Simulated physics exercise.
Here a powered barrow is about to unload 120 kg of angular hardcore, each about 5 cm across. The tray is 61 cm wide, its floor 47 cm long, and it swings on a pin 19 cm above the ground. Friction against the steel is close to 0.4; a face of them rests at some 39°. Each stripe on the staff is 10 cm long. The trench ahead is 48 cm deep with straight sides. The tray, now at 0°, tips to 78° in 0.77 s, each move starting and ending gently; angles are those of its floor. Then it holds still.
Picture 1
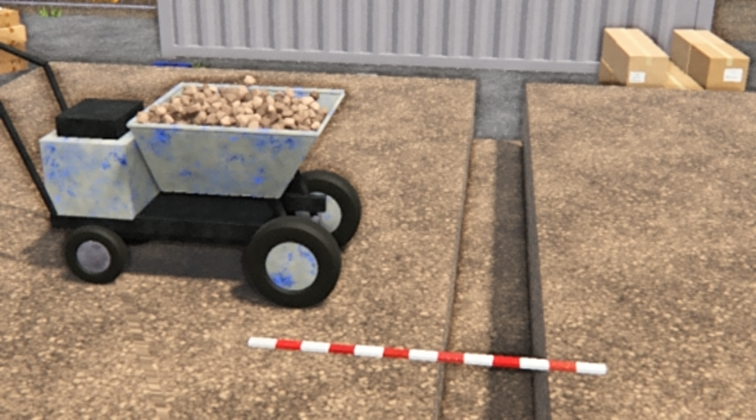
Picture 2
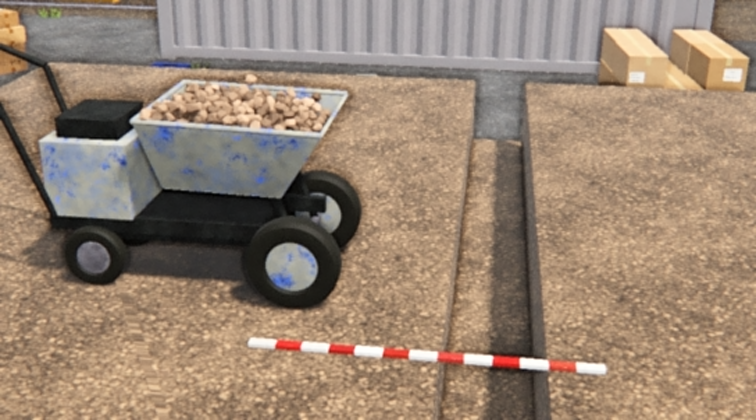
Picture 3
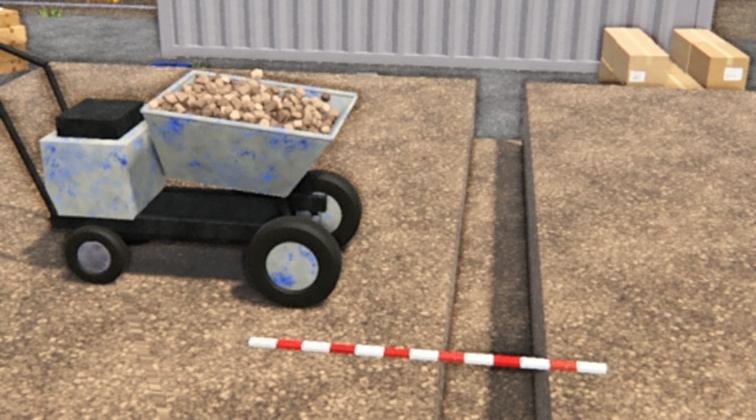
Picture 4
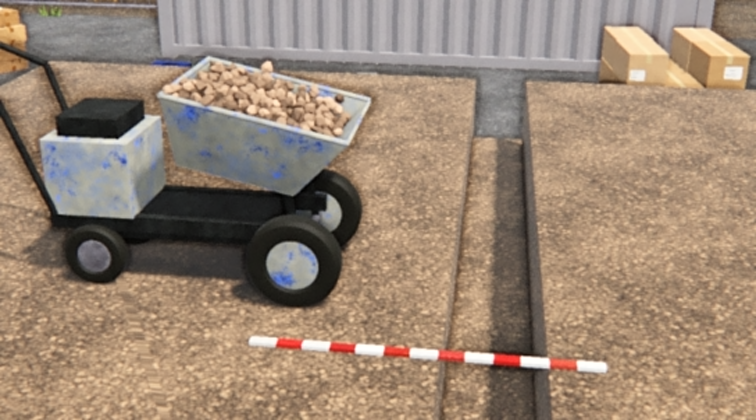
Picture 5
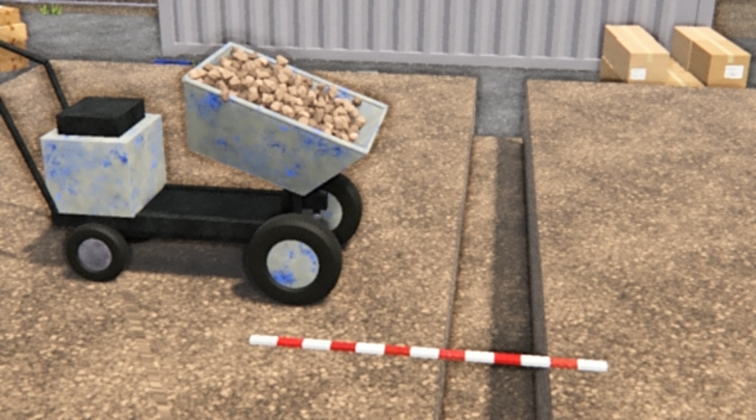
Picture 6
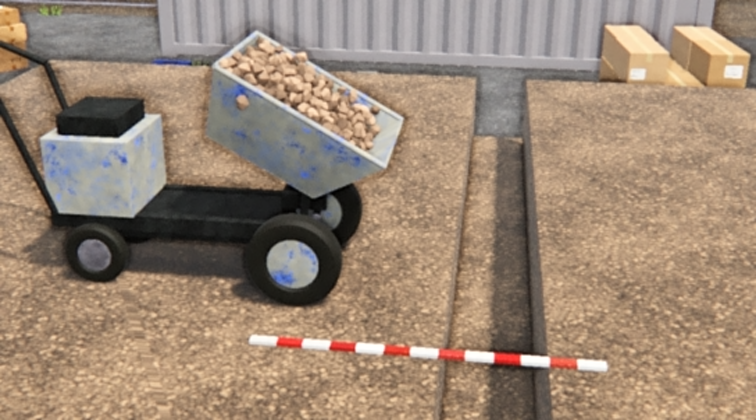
A yard of brown, gritty ground is seen from slightly above and to the side, with a grey corrugated wall and cardboard boxes behind. A blue-flecked grey powered barrow heaped with tan stones stands at left, near a straight trench and a red-and-white striped staff. The tray tilts steadily down to the right, its left end rising, while the barrow and camera stay still.
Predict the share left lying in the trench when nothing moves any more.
Close to 95 in a hundred.
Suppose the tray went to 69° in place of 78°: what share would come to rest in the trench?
Then about 65 per cent.
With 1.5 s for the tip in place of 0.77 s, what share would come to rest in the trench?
In that case some 95 per cent.
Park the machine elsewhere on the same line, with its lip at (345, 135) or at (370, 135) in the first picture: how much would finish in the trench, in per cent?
First some 80, then 65 per cent.
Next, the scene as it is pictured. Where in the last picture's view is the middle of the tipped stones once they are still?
Their middle is at about (493, 365).
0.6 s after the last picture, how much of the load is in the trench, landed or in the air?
Some 45 per cent.
Then, 0.3 s after the last picture the floor is at 66°, 100 % in the tray; the foremost stones are at (443, 199).
Then, 0.6 s after the last picture the floor is at 78°, 53 % in the tray, 1 % short of the trench, 46 % in the trench, 1 % past the trench; the foremost stones are at (550, 297).
Then, 0.9 s after the last picture the floor is at 78°, 21 % in the tray, 1 % short of the trench, 75 % in the trench, 3 % past the trench; the foremost stones are at (665, 301).
Then, 2.9 s after the last picture the floor is at 78°, 2 % in the tray, 95 % in the trench, 3 % past the trench; the foremost stones are at (703, 307).
